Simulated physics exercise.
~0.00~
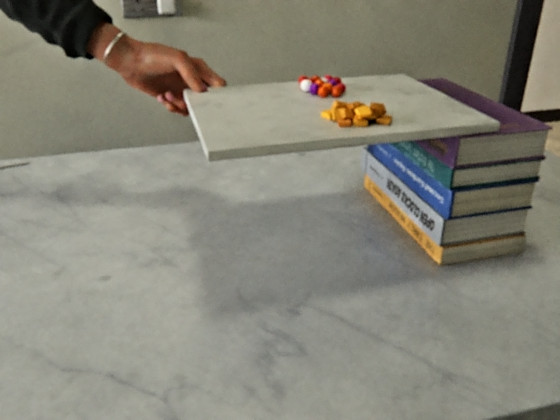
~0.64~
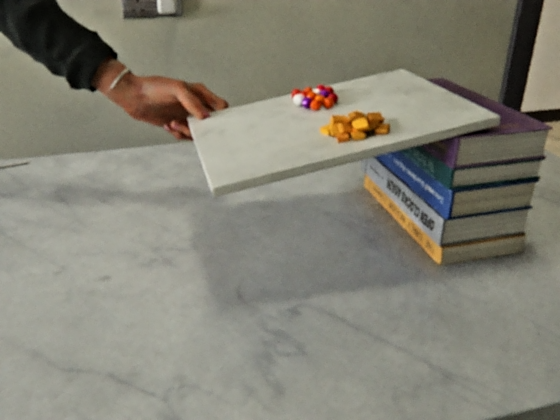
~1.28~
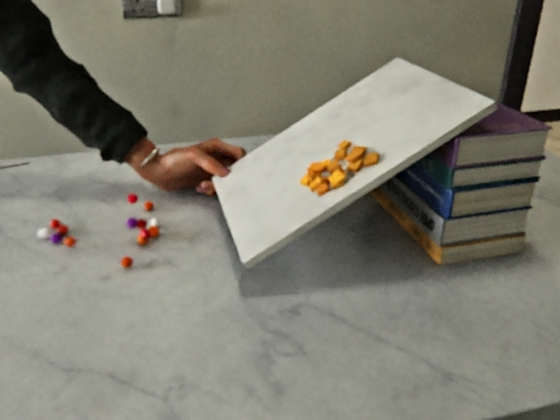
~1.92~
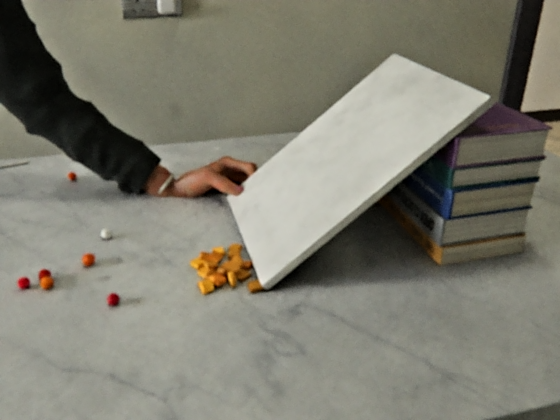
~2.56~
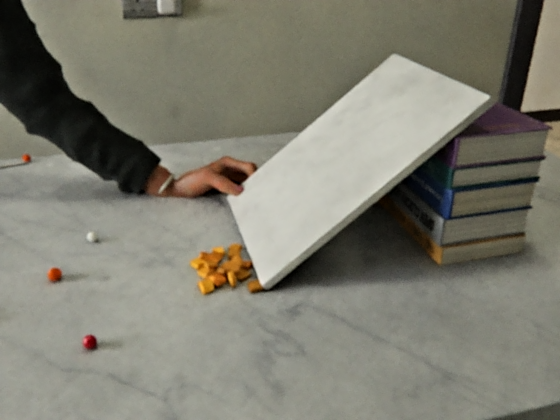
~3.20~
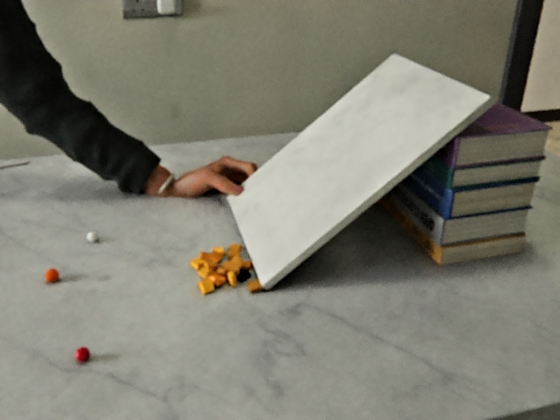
At the start, a hand holds up the left end of a pale board whose right end rests on a stack of books, with small round red, white and purple balls toward the back and a heap of orange-yellow chunks nearer the front. The hand lowers its end, and both groups stay on the gently sloping board. As the slope steepens, the balls roll off onto the marble counter while the chunks slide partway down. The board's end reaches the counter, and the chunks land in a pile at its foot. The balls scatter farther left, leaving only a few in view, well beyond the chunks.
